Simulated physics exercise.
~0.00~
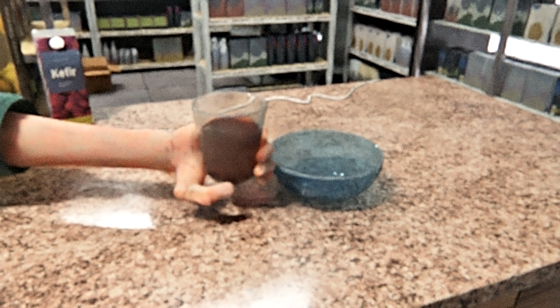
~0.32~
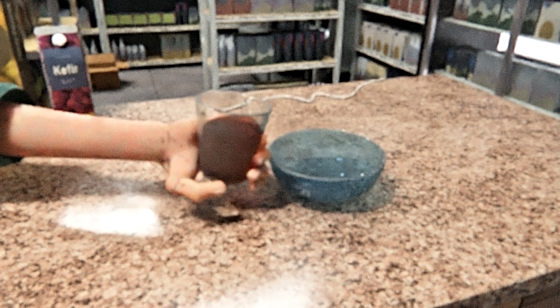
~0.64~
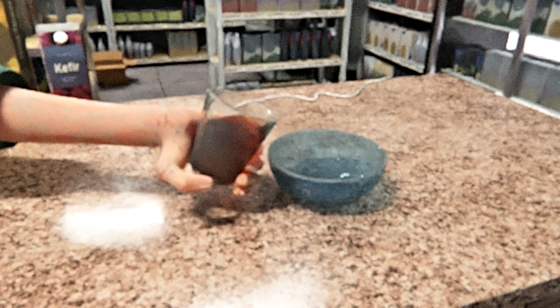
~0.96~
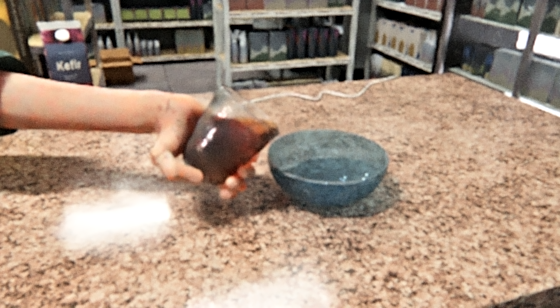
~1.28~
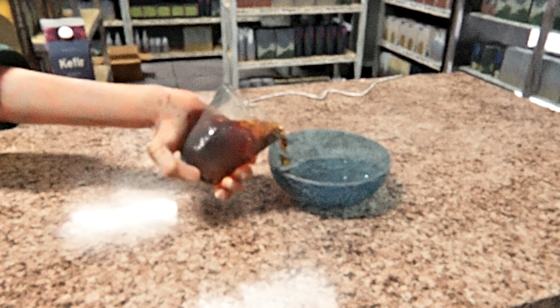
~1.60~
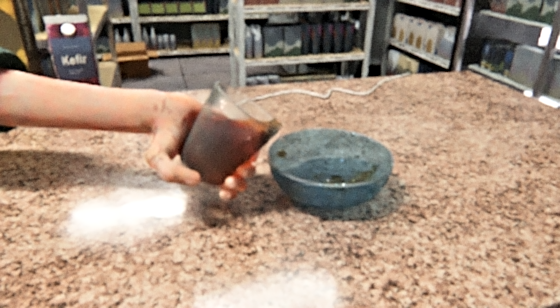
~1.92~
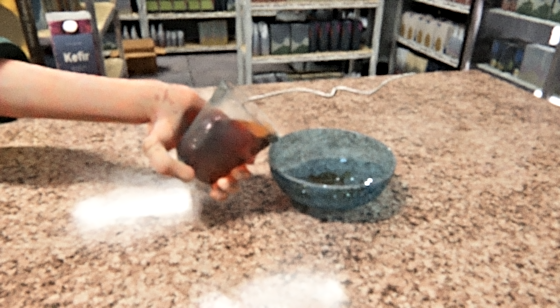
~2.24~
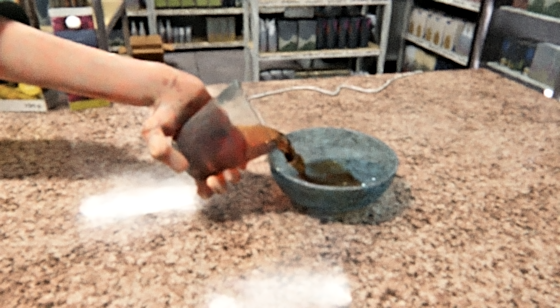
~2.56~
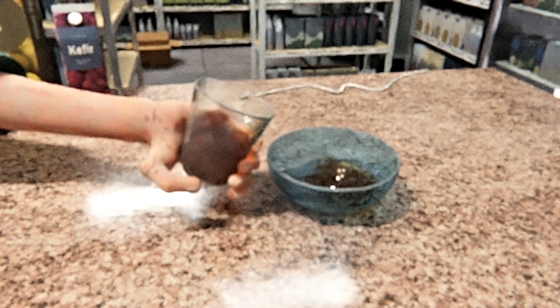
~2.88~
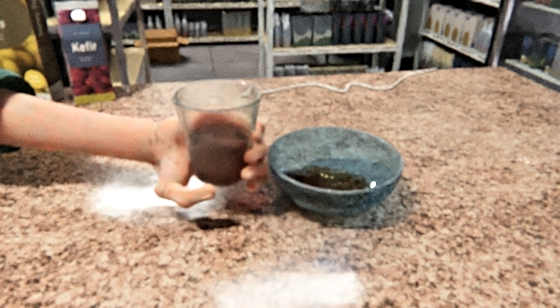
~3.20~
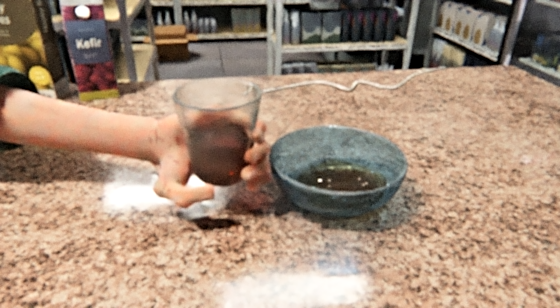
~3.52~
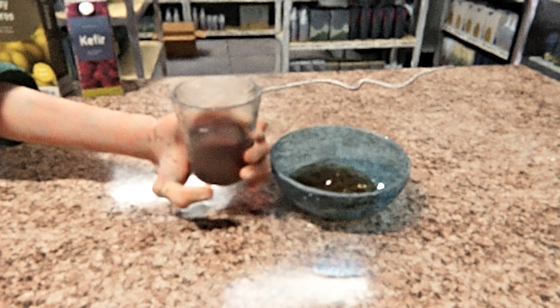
The clip opens on a hand holding a clear tumbler of dark brown tea beside a blue bowl on a speckled stone worktop, with a kefir carton and stocked shelves behind. The hand tips the tumbler to the right until a little tea spills over its rim into the bowl. It eases back briefly, then leans the tumbler further, sending a thicker brown stream into the bowl. The hand turns the tumbler upright again as the view drifts slightly. At the end, it holds the tumbler level, still with tea inside, beside the bowl holding a shallow dark pool.
